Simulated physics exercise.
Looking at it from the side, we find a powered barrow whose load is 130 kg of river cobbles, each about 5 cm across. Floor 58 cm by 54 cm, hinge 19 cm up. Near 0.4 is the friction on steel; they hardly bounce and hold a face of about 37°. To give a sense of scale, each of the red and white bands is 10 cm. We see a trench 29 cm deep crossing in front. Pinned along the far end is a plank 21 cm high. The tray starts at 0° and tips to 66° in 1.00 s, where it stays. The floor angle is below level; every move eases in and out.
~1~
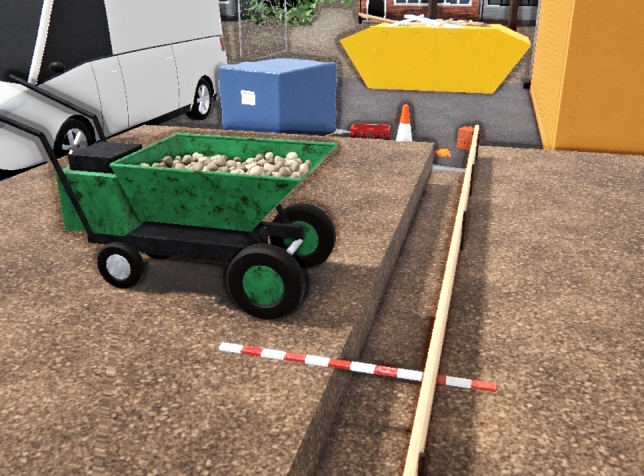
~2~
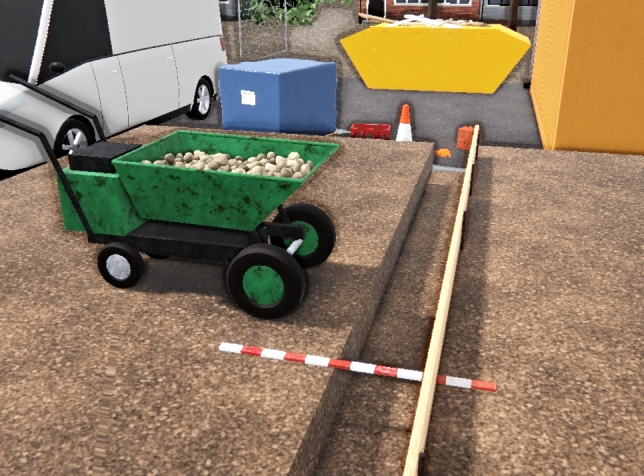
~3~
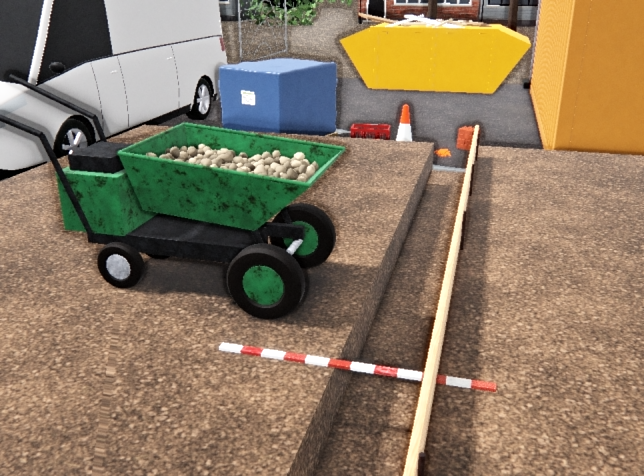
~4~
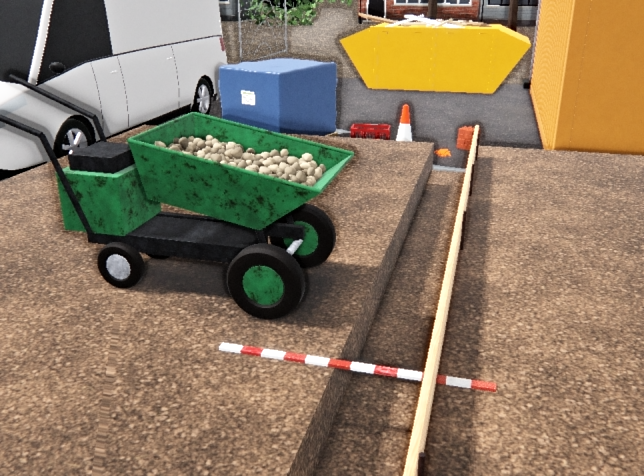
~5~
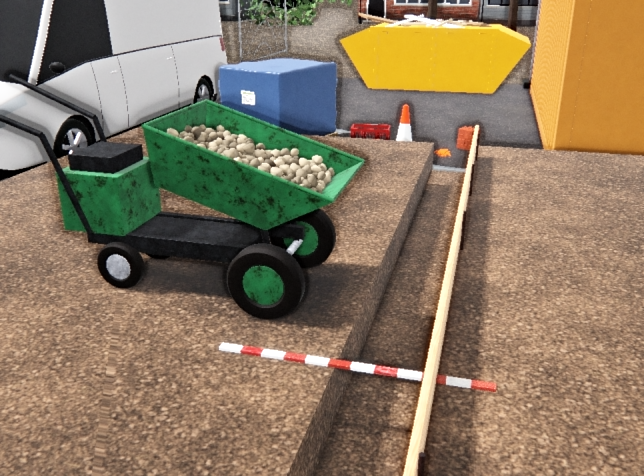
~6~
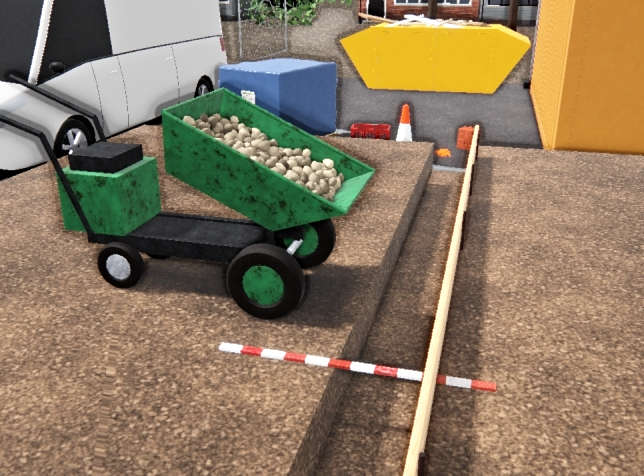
Green powered barrow loaded with rounded stones standing beside a trench, its tray slowly tilting forward to the right.
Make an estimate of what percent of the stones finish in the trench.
About 92 percent.
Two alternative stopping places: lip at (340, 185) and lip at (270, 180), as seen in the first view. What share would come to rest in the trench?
About 20 per cent first, then about 100 per cent.
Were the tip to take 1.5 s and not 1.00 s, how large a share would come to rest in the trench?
Then some 95 per cent would.
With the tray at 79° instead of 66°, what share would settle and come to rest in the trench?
Share in trench: Approx. 100%.
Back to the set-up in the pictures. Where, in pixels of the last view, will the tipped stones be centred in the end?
In the last view, about (411, 342).
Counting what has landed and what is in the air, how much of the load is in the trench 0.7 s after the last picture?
Close to 25 per cent has got there by then.
Then, 0.3 s after the last picture the floor is at 56°, 100 % in the tray; the foremost stones are at (374, 237).
Then, 0.7 s after the last picture the floor is at 66°, 72 % in the tray, 27 % in the trench, 1 % past the trench; the foremost stones are at (445, 282).
Then, 1.0 s after the last picture the floor is at 66°, 25 % in the tray, 67 % in the trench, 8 % past the trench; the foremost stones are at (548, 331).
Then, 3.0 s after the last picture the floor is at 66°, 0 % in the tray, 92 % in the trench, 8 % past the trench; the foremost stones are at (617, 319).
